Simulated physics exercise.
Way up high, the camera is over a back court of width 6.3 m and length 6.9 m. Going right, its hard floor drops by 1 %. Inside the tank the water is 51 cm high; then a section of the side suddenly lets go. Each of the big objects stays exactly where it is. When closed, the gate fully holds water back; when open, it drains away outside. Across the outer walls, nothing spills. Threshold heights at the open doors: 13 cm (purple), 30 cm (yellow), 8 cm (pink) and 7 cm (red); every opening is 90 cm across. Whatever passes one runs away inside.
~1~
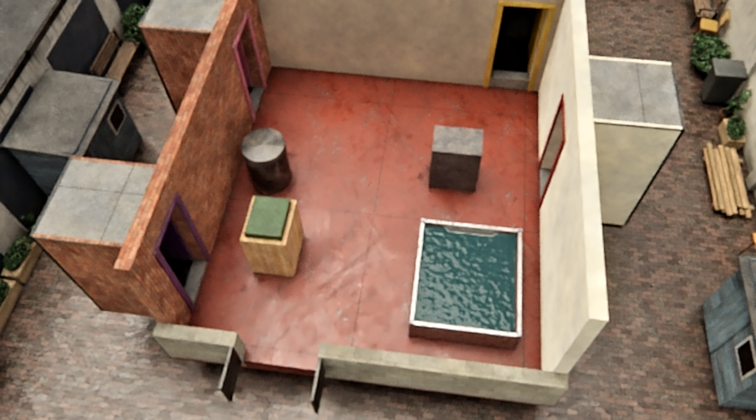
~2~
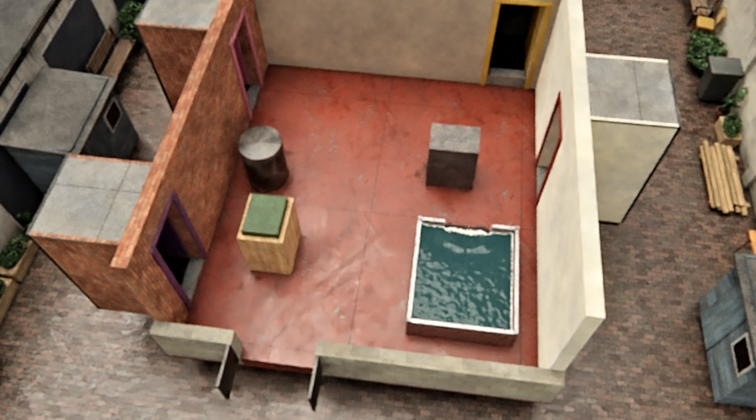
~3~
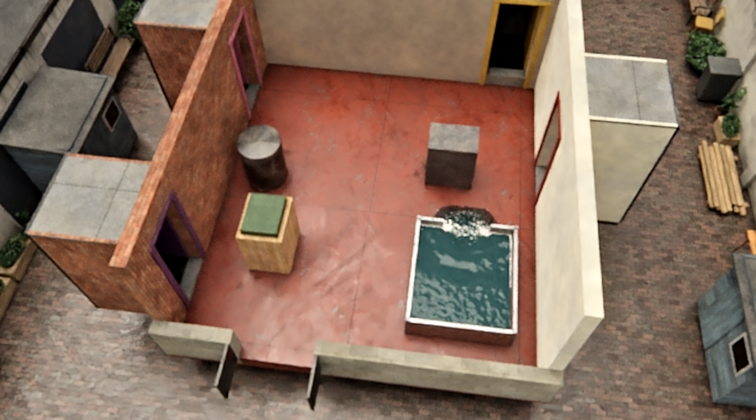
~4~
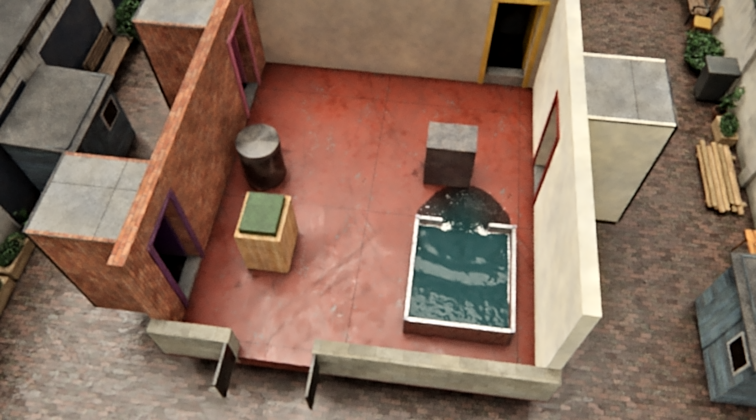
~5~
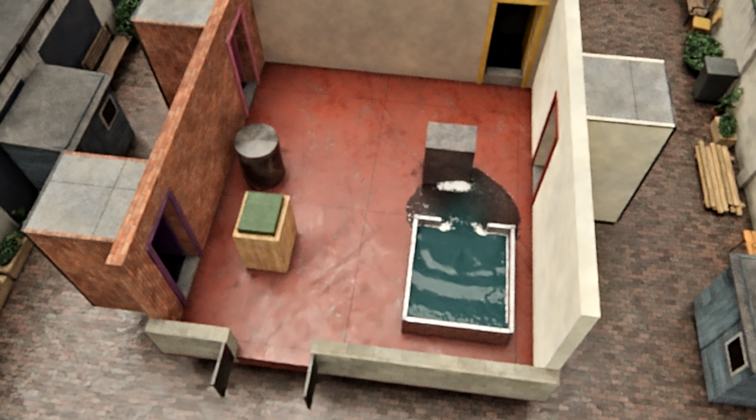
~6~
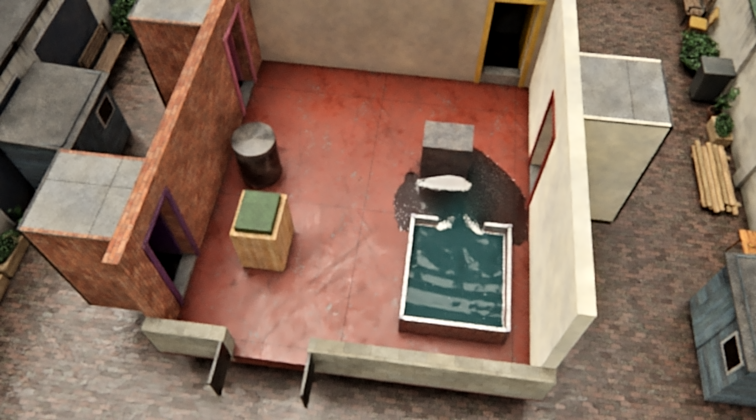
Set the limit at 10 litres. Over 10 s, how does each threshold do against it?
My prediction: The purple door is going to hold within the limit. The yellow door is going to hold within the limit. The pink door is going to hold within the limit. The red door is going to break the limit.
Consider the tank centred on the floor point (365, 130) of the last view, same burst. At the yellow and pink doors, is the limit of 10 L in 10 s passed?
Yellow gets no more than that, pink gets more than that.
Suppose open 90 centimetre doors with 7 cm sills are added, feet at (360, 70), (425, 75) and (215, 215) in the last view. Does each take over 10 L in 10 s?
In sequence the answers are less than that, less than that and less than that.
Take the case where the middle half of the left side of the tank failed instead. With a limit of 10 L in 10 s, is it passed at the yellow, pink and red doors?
Then yellow would come out on the low side, pink on the low side and red on the low side.
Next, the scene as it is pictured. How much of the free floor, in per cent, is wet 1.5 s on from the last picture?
Around 30 per cent.
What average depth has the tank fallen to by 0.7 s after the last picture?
About 38 cm.
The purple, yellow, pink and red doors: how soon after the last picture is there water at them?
Arrival times: Purple 4.0 seconds, yellow 0.9 seconds, pink 3.2 seconds, red 0.2 seconds.
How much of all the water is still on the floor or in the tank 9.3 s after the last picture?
That would be close to 94 per cent.
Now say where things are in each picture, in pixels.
In the first picture, the tank at (468, 277) is whole and still, 51 cm deep.
In the second picture, water pours out on the tank's far side and has run 0.5 m, to a hidden place; typically 6 cm deep outside, 51 cm at the tank's back.
In the third picture, the front is at (482, 213), 0.7 m from the gap on the tank's far side; 0.6 m2 of floor is under water; 51 cm left at the back of the tank.
In the fourth picture, the front is at (470, 189), 1.2 m from the gap on the tank's far side; 1.4 m2 of floor is under water; 51 cm left at the back of the tank.
In the fifth picture, water pours out on the tank's far side and has run 1.7 m, to (473, 171); typically 5 cm deep outside, 51 cm at the tank's back.
In the sixth picture, the front is at (474, 152), 2.2 m from the gap on the tank's far side; 2.7 m2 of floor is under water; 48 cm left at the back of the tank.
Then, 0.7 s after the last picture water covers 15 % of the floor and is deepest (32 cm) near (451, 189); purple door not reached, yellow door not reached, pink door not reached, red door 12 cm at the sill, 0 L in.
Then, 1.5 s after the last picture water covers 30 % of the floor and is deepest (29 cm) near (451, 189); purple door not reached, yellow door 16 cm at the sill, 0 L in, pink door not reached, red door 14 cm at the sill, 14 L in.
Then, 2.8 s after the last picture water covers 45 % of the floor and is deepest (21 cm) near (522, 99); purple door not reached, yellow door 18 cm at the sill, 0 L in, pink door not reached, red door 13 cm at the sill, 55 L in.
Then, 5.3 s after the last picture water covers 70 % of the floor and is deepest (15 cm) near (522, 94); purple door 1 cm at the sill, 0 L in, yellow door 13 cm at the sill, 0 L in, pink door 3 cm at the sill, 0 L in, red door 10 cm at the sill, 94 L in.
Then, 9.3 s after the last picture water covers 85 % of the floor and is deepest (9 cm) near (522, 99); purple door 1 cm at the sill, 0 L in, yellow door 8 cm at the sill, 0 L in, pink door 5 cm at the sill, 0 L in, red door 6 cm at the sill, 105 L in.
